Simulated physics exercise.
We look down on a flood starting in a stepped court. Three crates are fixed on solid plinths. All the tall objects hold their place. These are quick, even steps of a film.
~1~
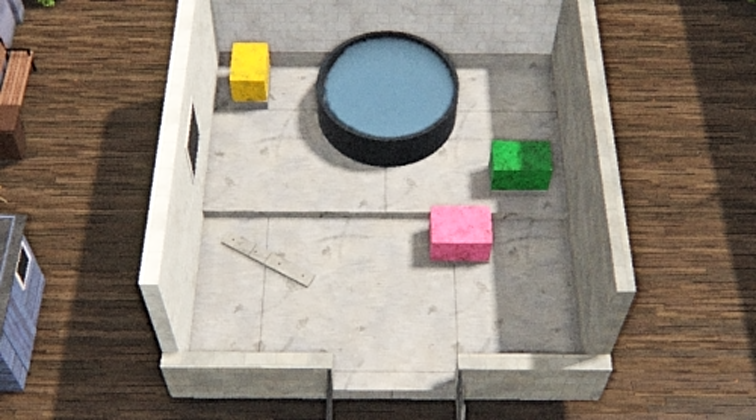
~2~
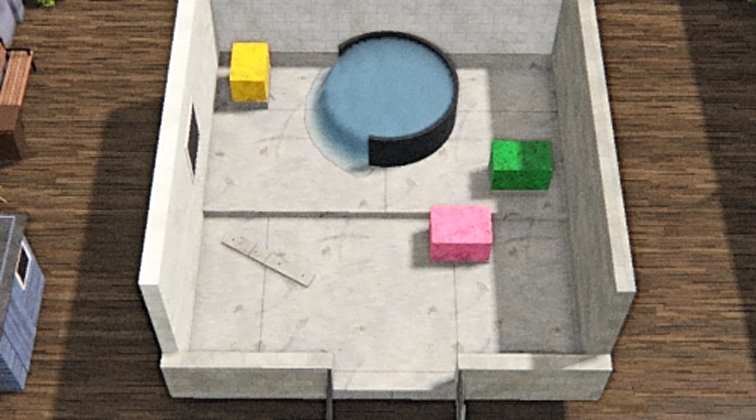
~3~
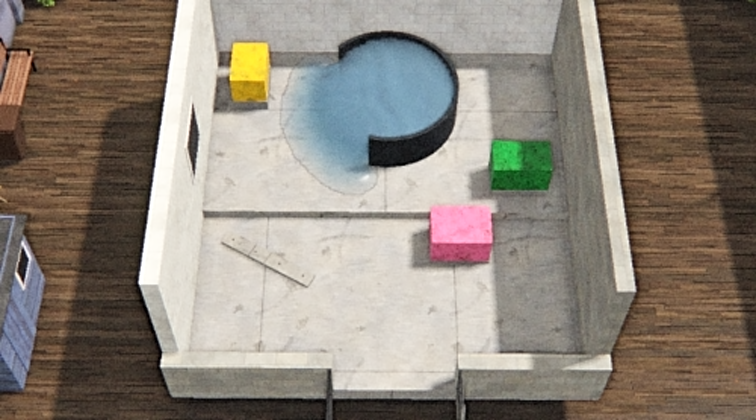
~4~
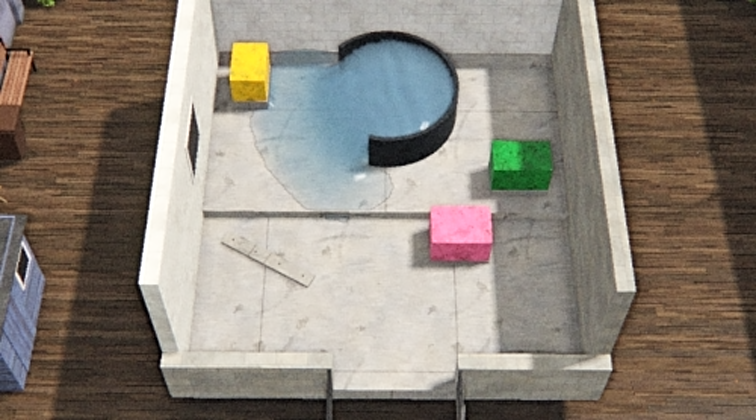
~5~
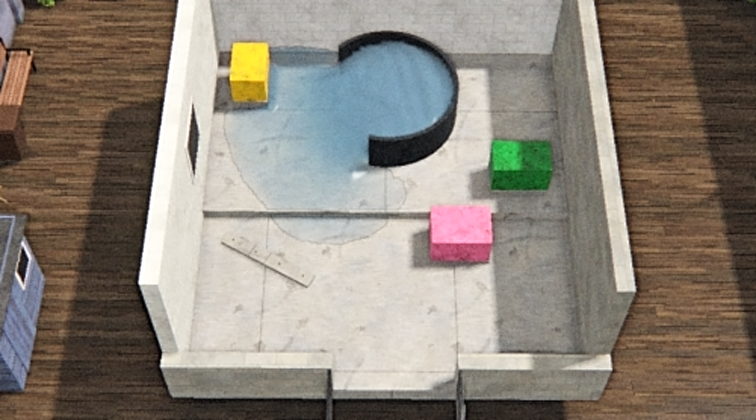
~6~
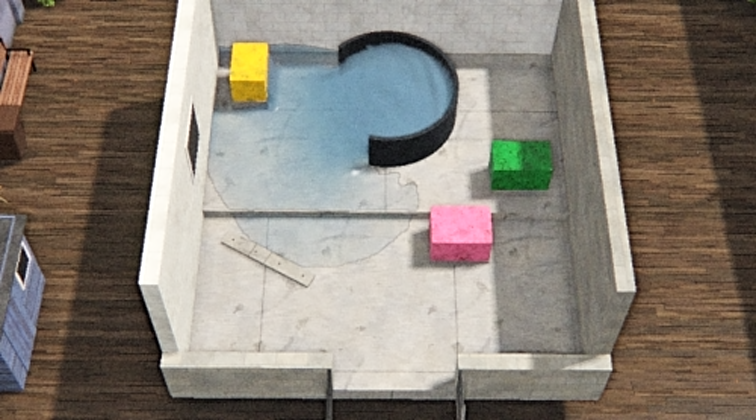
In a walled stepped court, a round pool's wall opens on the left and water spreads past a yellow block and over the step.
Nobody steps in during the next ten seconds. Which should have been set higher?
The yellow crate gets wet; the green crate stays dry; the pink crate gets wet.
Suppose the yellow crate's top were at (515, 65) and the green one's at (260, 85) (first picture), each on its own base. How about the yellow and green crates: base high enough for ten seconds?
One by one: The yellow one stays dry, the green one is wetted.
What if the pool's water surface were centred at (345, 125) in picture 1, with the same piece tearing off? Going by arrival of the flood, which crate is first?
The yellow one.
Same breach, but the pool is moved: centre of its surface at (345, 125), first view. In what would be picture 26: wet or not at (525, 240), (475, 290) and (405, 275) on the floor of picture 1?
In turn: Clear, awash, wet.
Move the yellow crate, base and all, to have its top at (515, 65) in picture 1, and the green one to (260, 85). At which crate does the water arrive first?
That is the one in green.
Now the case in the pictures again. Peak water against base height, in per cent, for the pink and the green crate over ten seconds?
Near 240 and 20 in a hundred.
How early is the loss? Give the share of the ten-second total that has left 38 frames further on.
Some 35 per cent.
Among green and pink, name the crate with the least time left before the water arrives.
I say the crate marked pink.
A moment on, water covers 40 % of the floor; the yellow crate water round its plinth, the green crate not reached, the pink crate water round its plinth.
Next, water covers 45 % of the floor; the yellow crate water round its plinth, the green crate not reached, the pink crate water round its plinth.
Then, water covers 55 % of the floor; the yellow crate water round its plinth, the green crate not reached, the pink crate water round its plinth.
Later, water covers 85 % of the floor; the yellow crate water round its plinth, the green crate water round its plinth, the pink crate water round its plinth.
In the end, water covers 85 % of the floor; the yellow crate was topped, the green crate stayed above the water, the pink crate was topped.
